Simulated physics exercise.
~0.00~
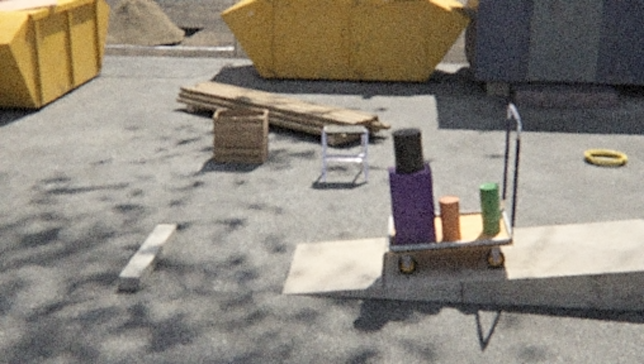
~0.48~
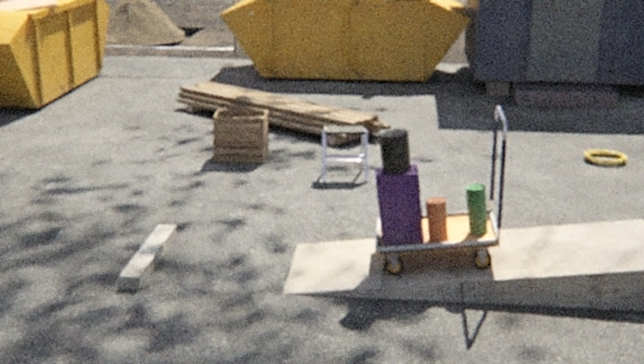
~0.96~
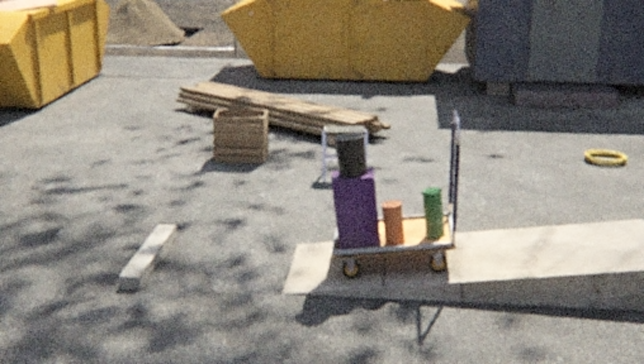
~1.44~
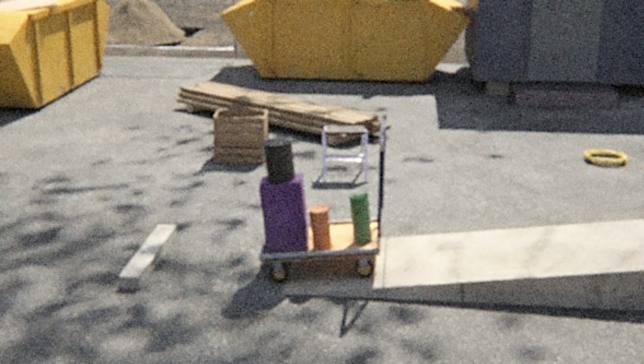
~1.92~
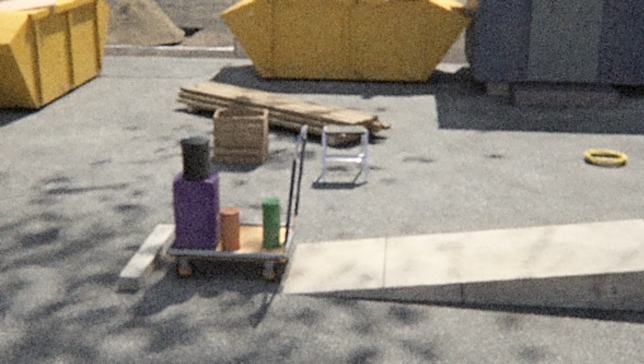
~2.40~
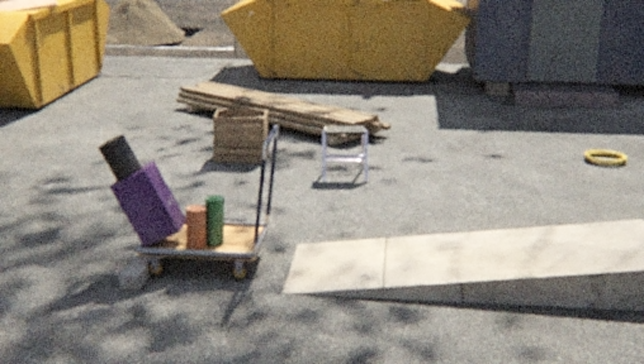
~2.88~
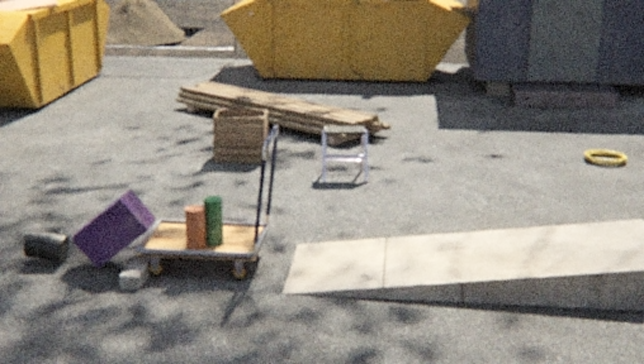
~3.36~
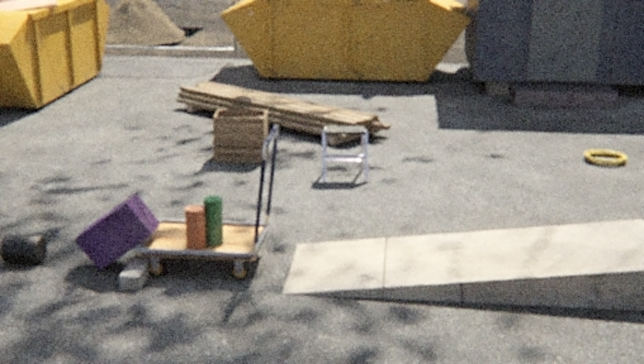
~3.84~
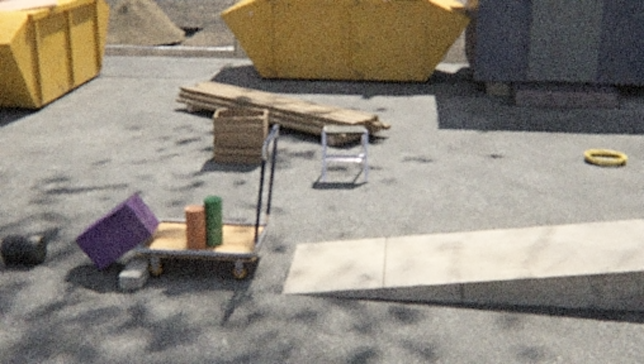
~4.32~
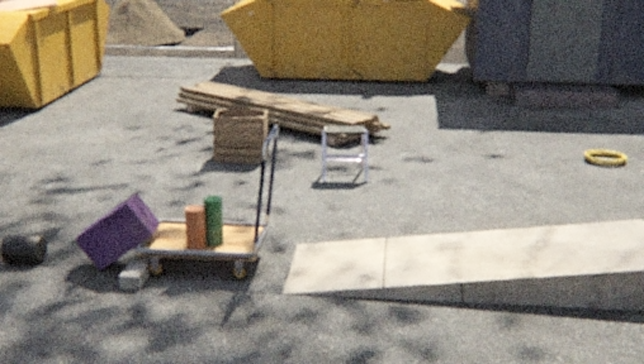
A trolley rolls left into a kerb, tipping off its purple box and black pail.
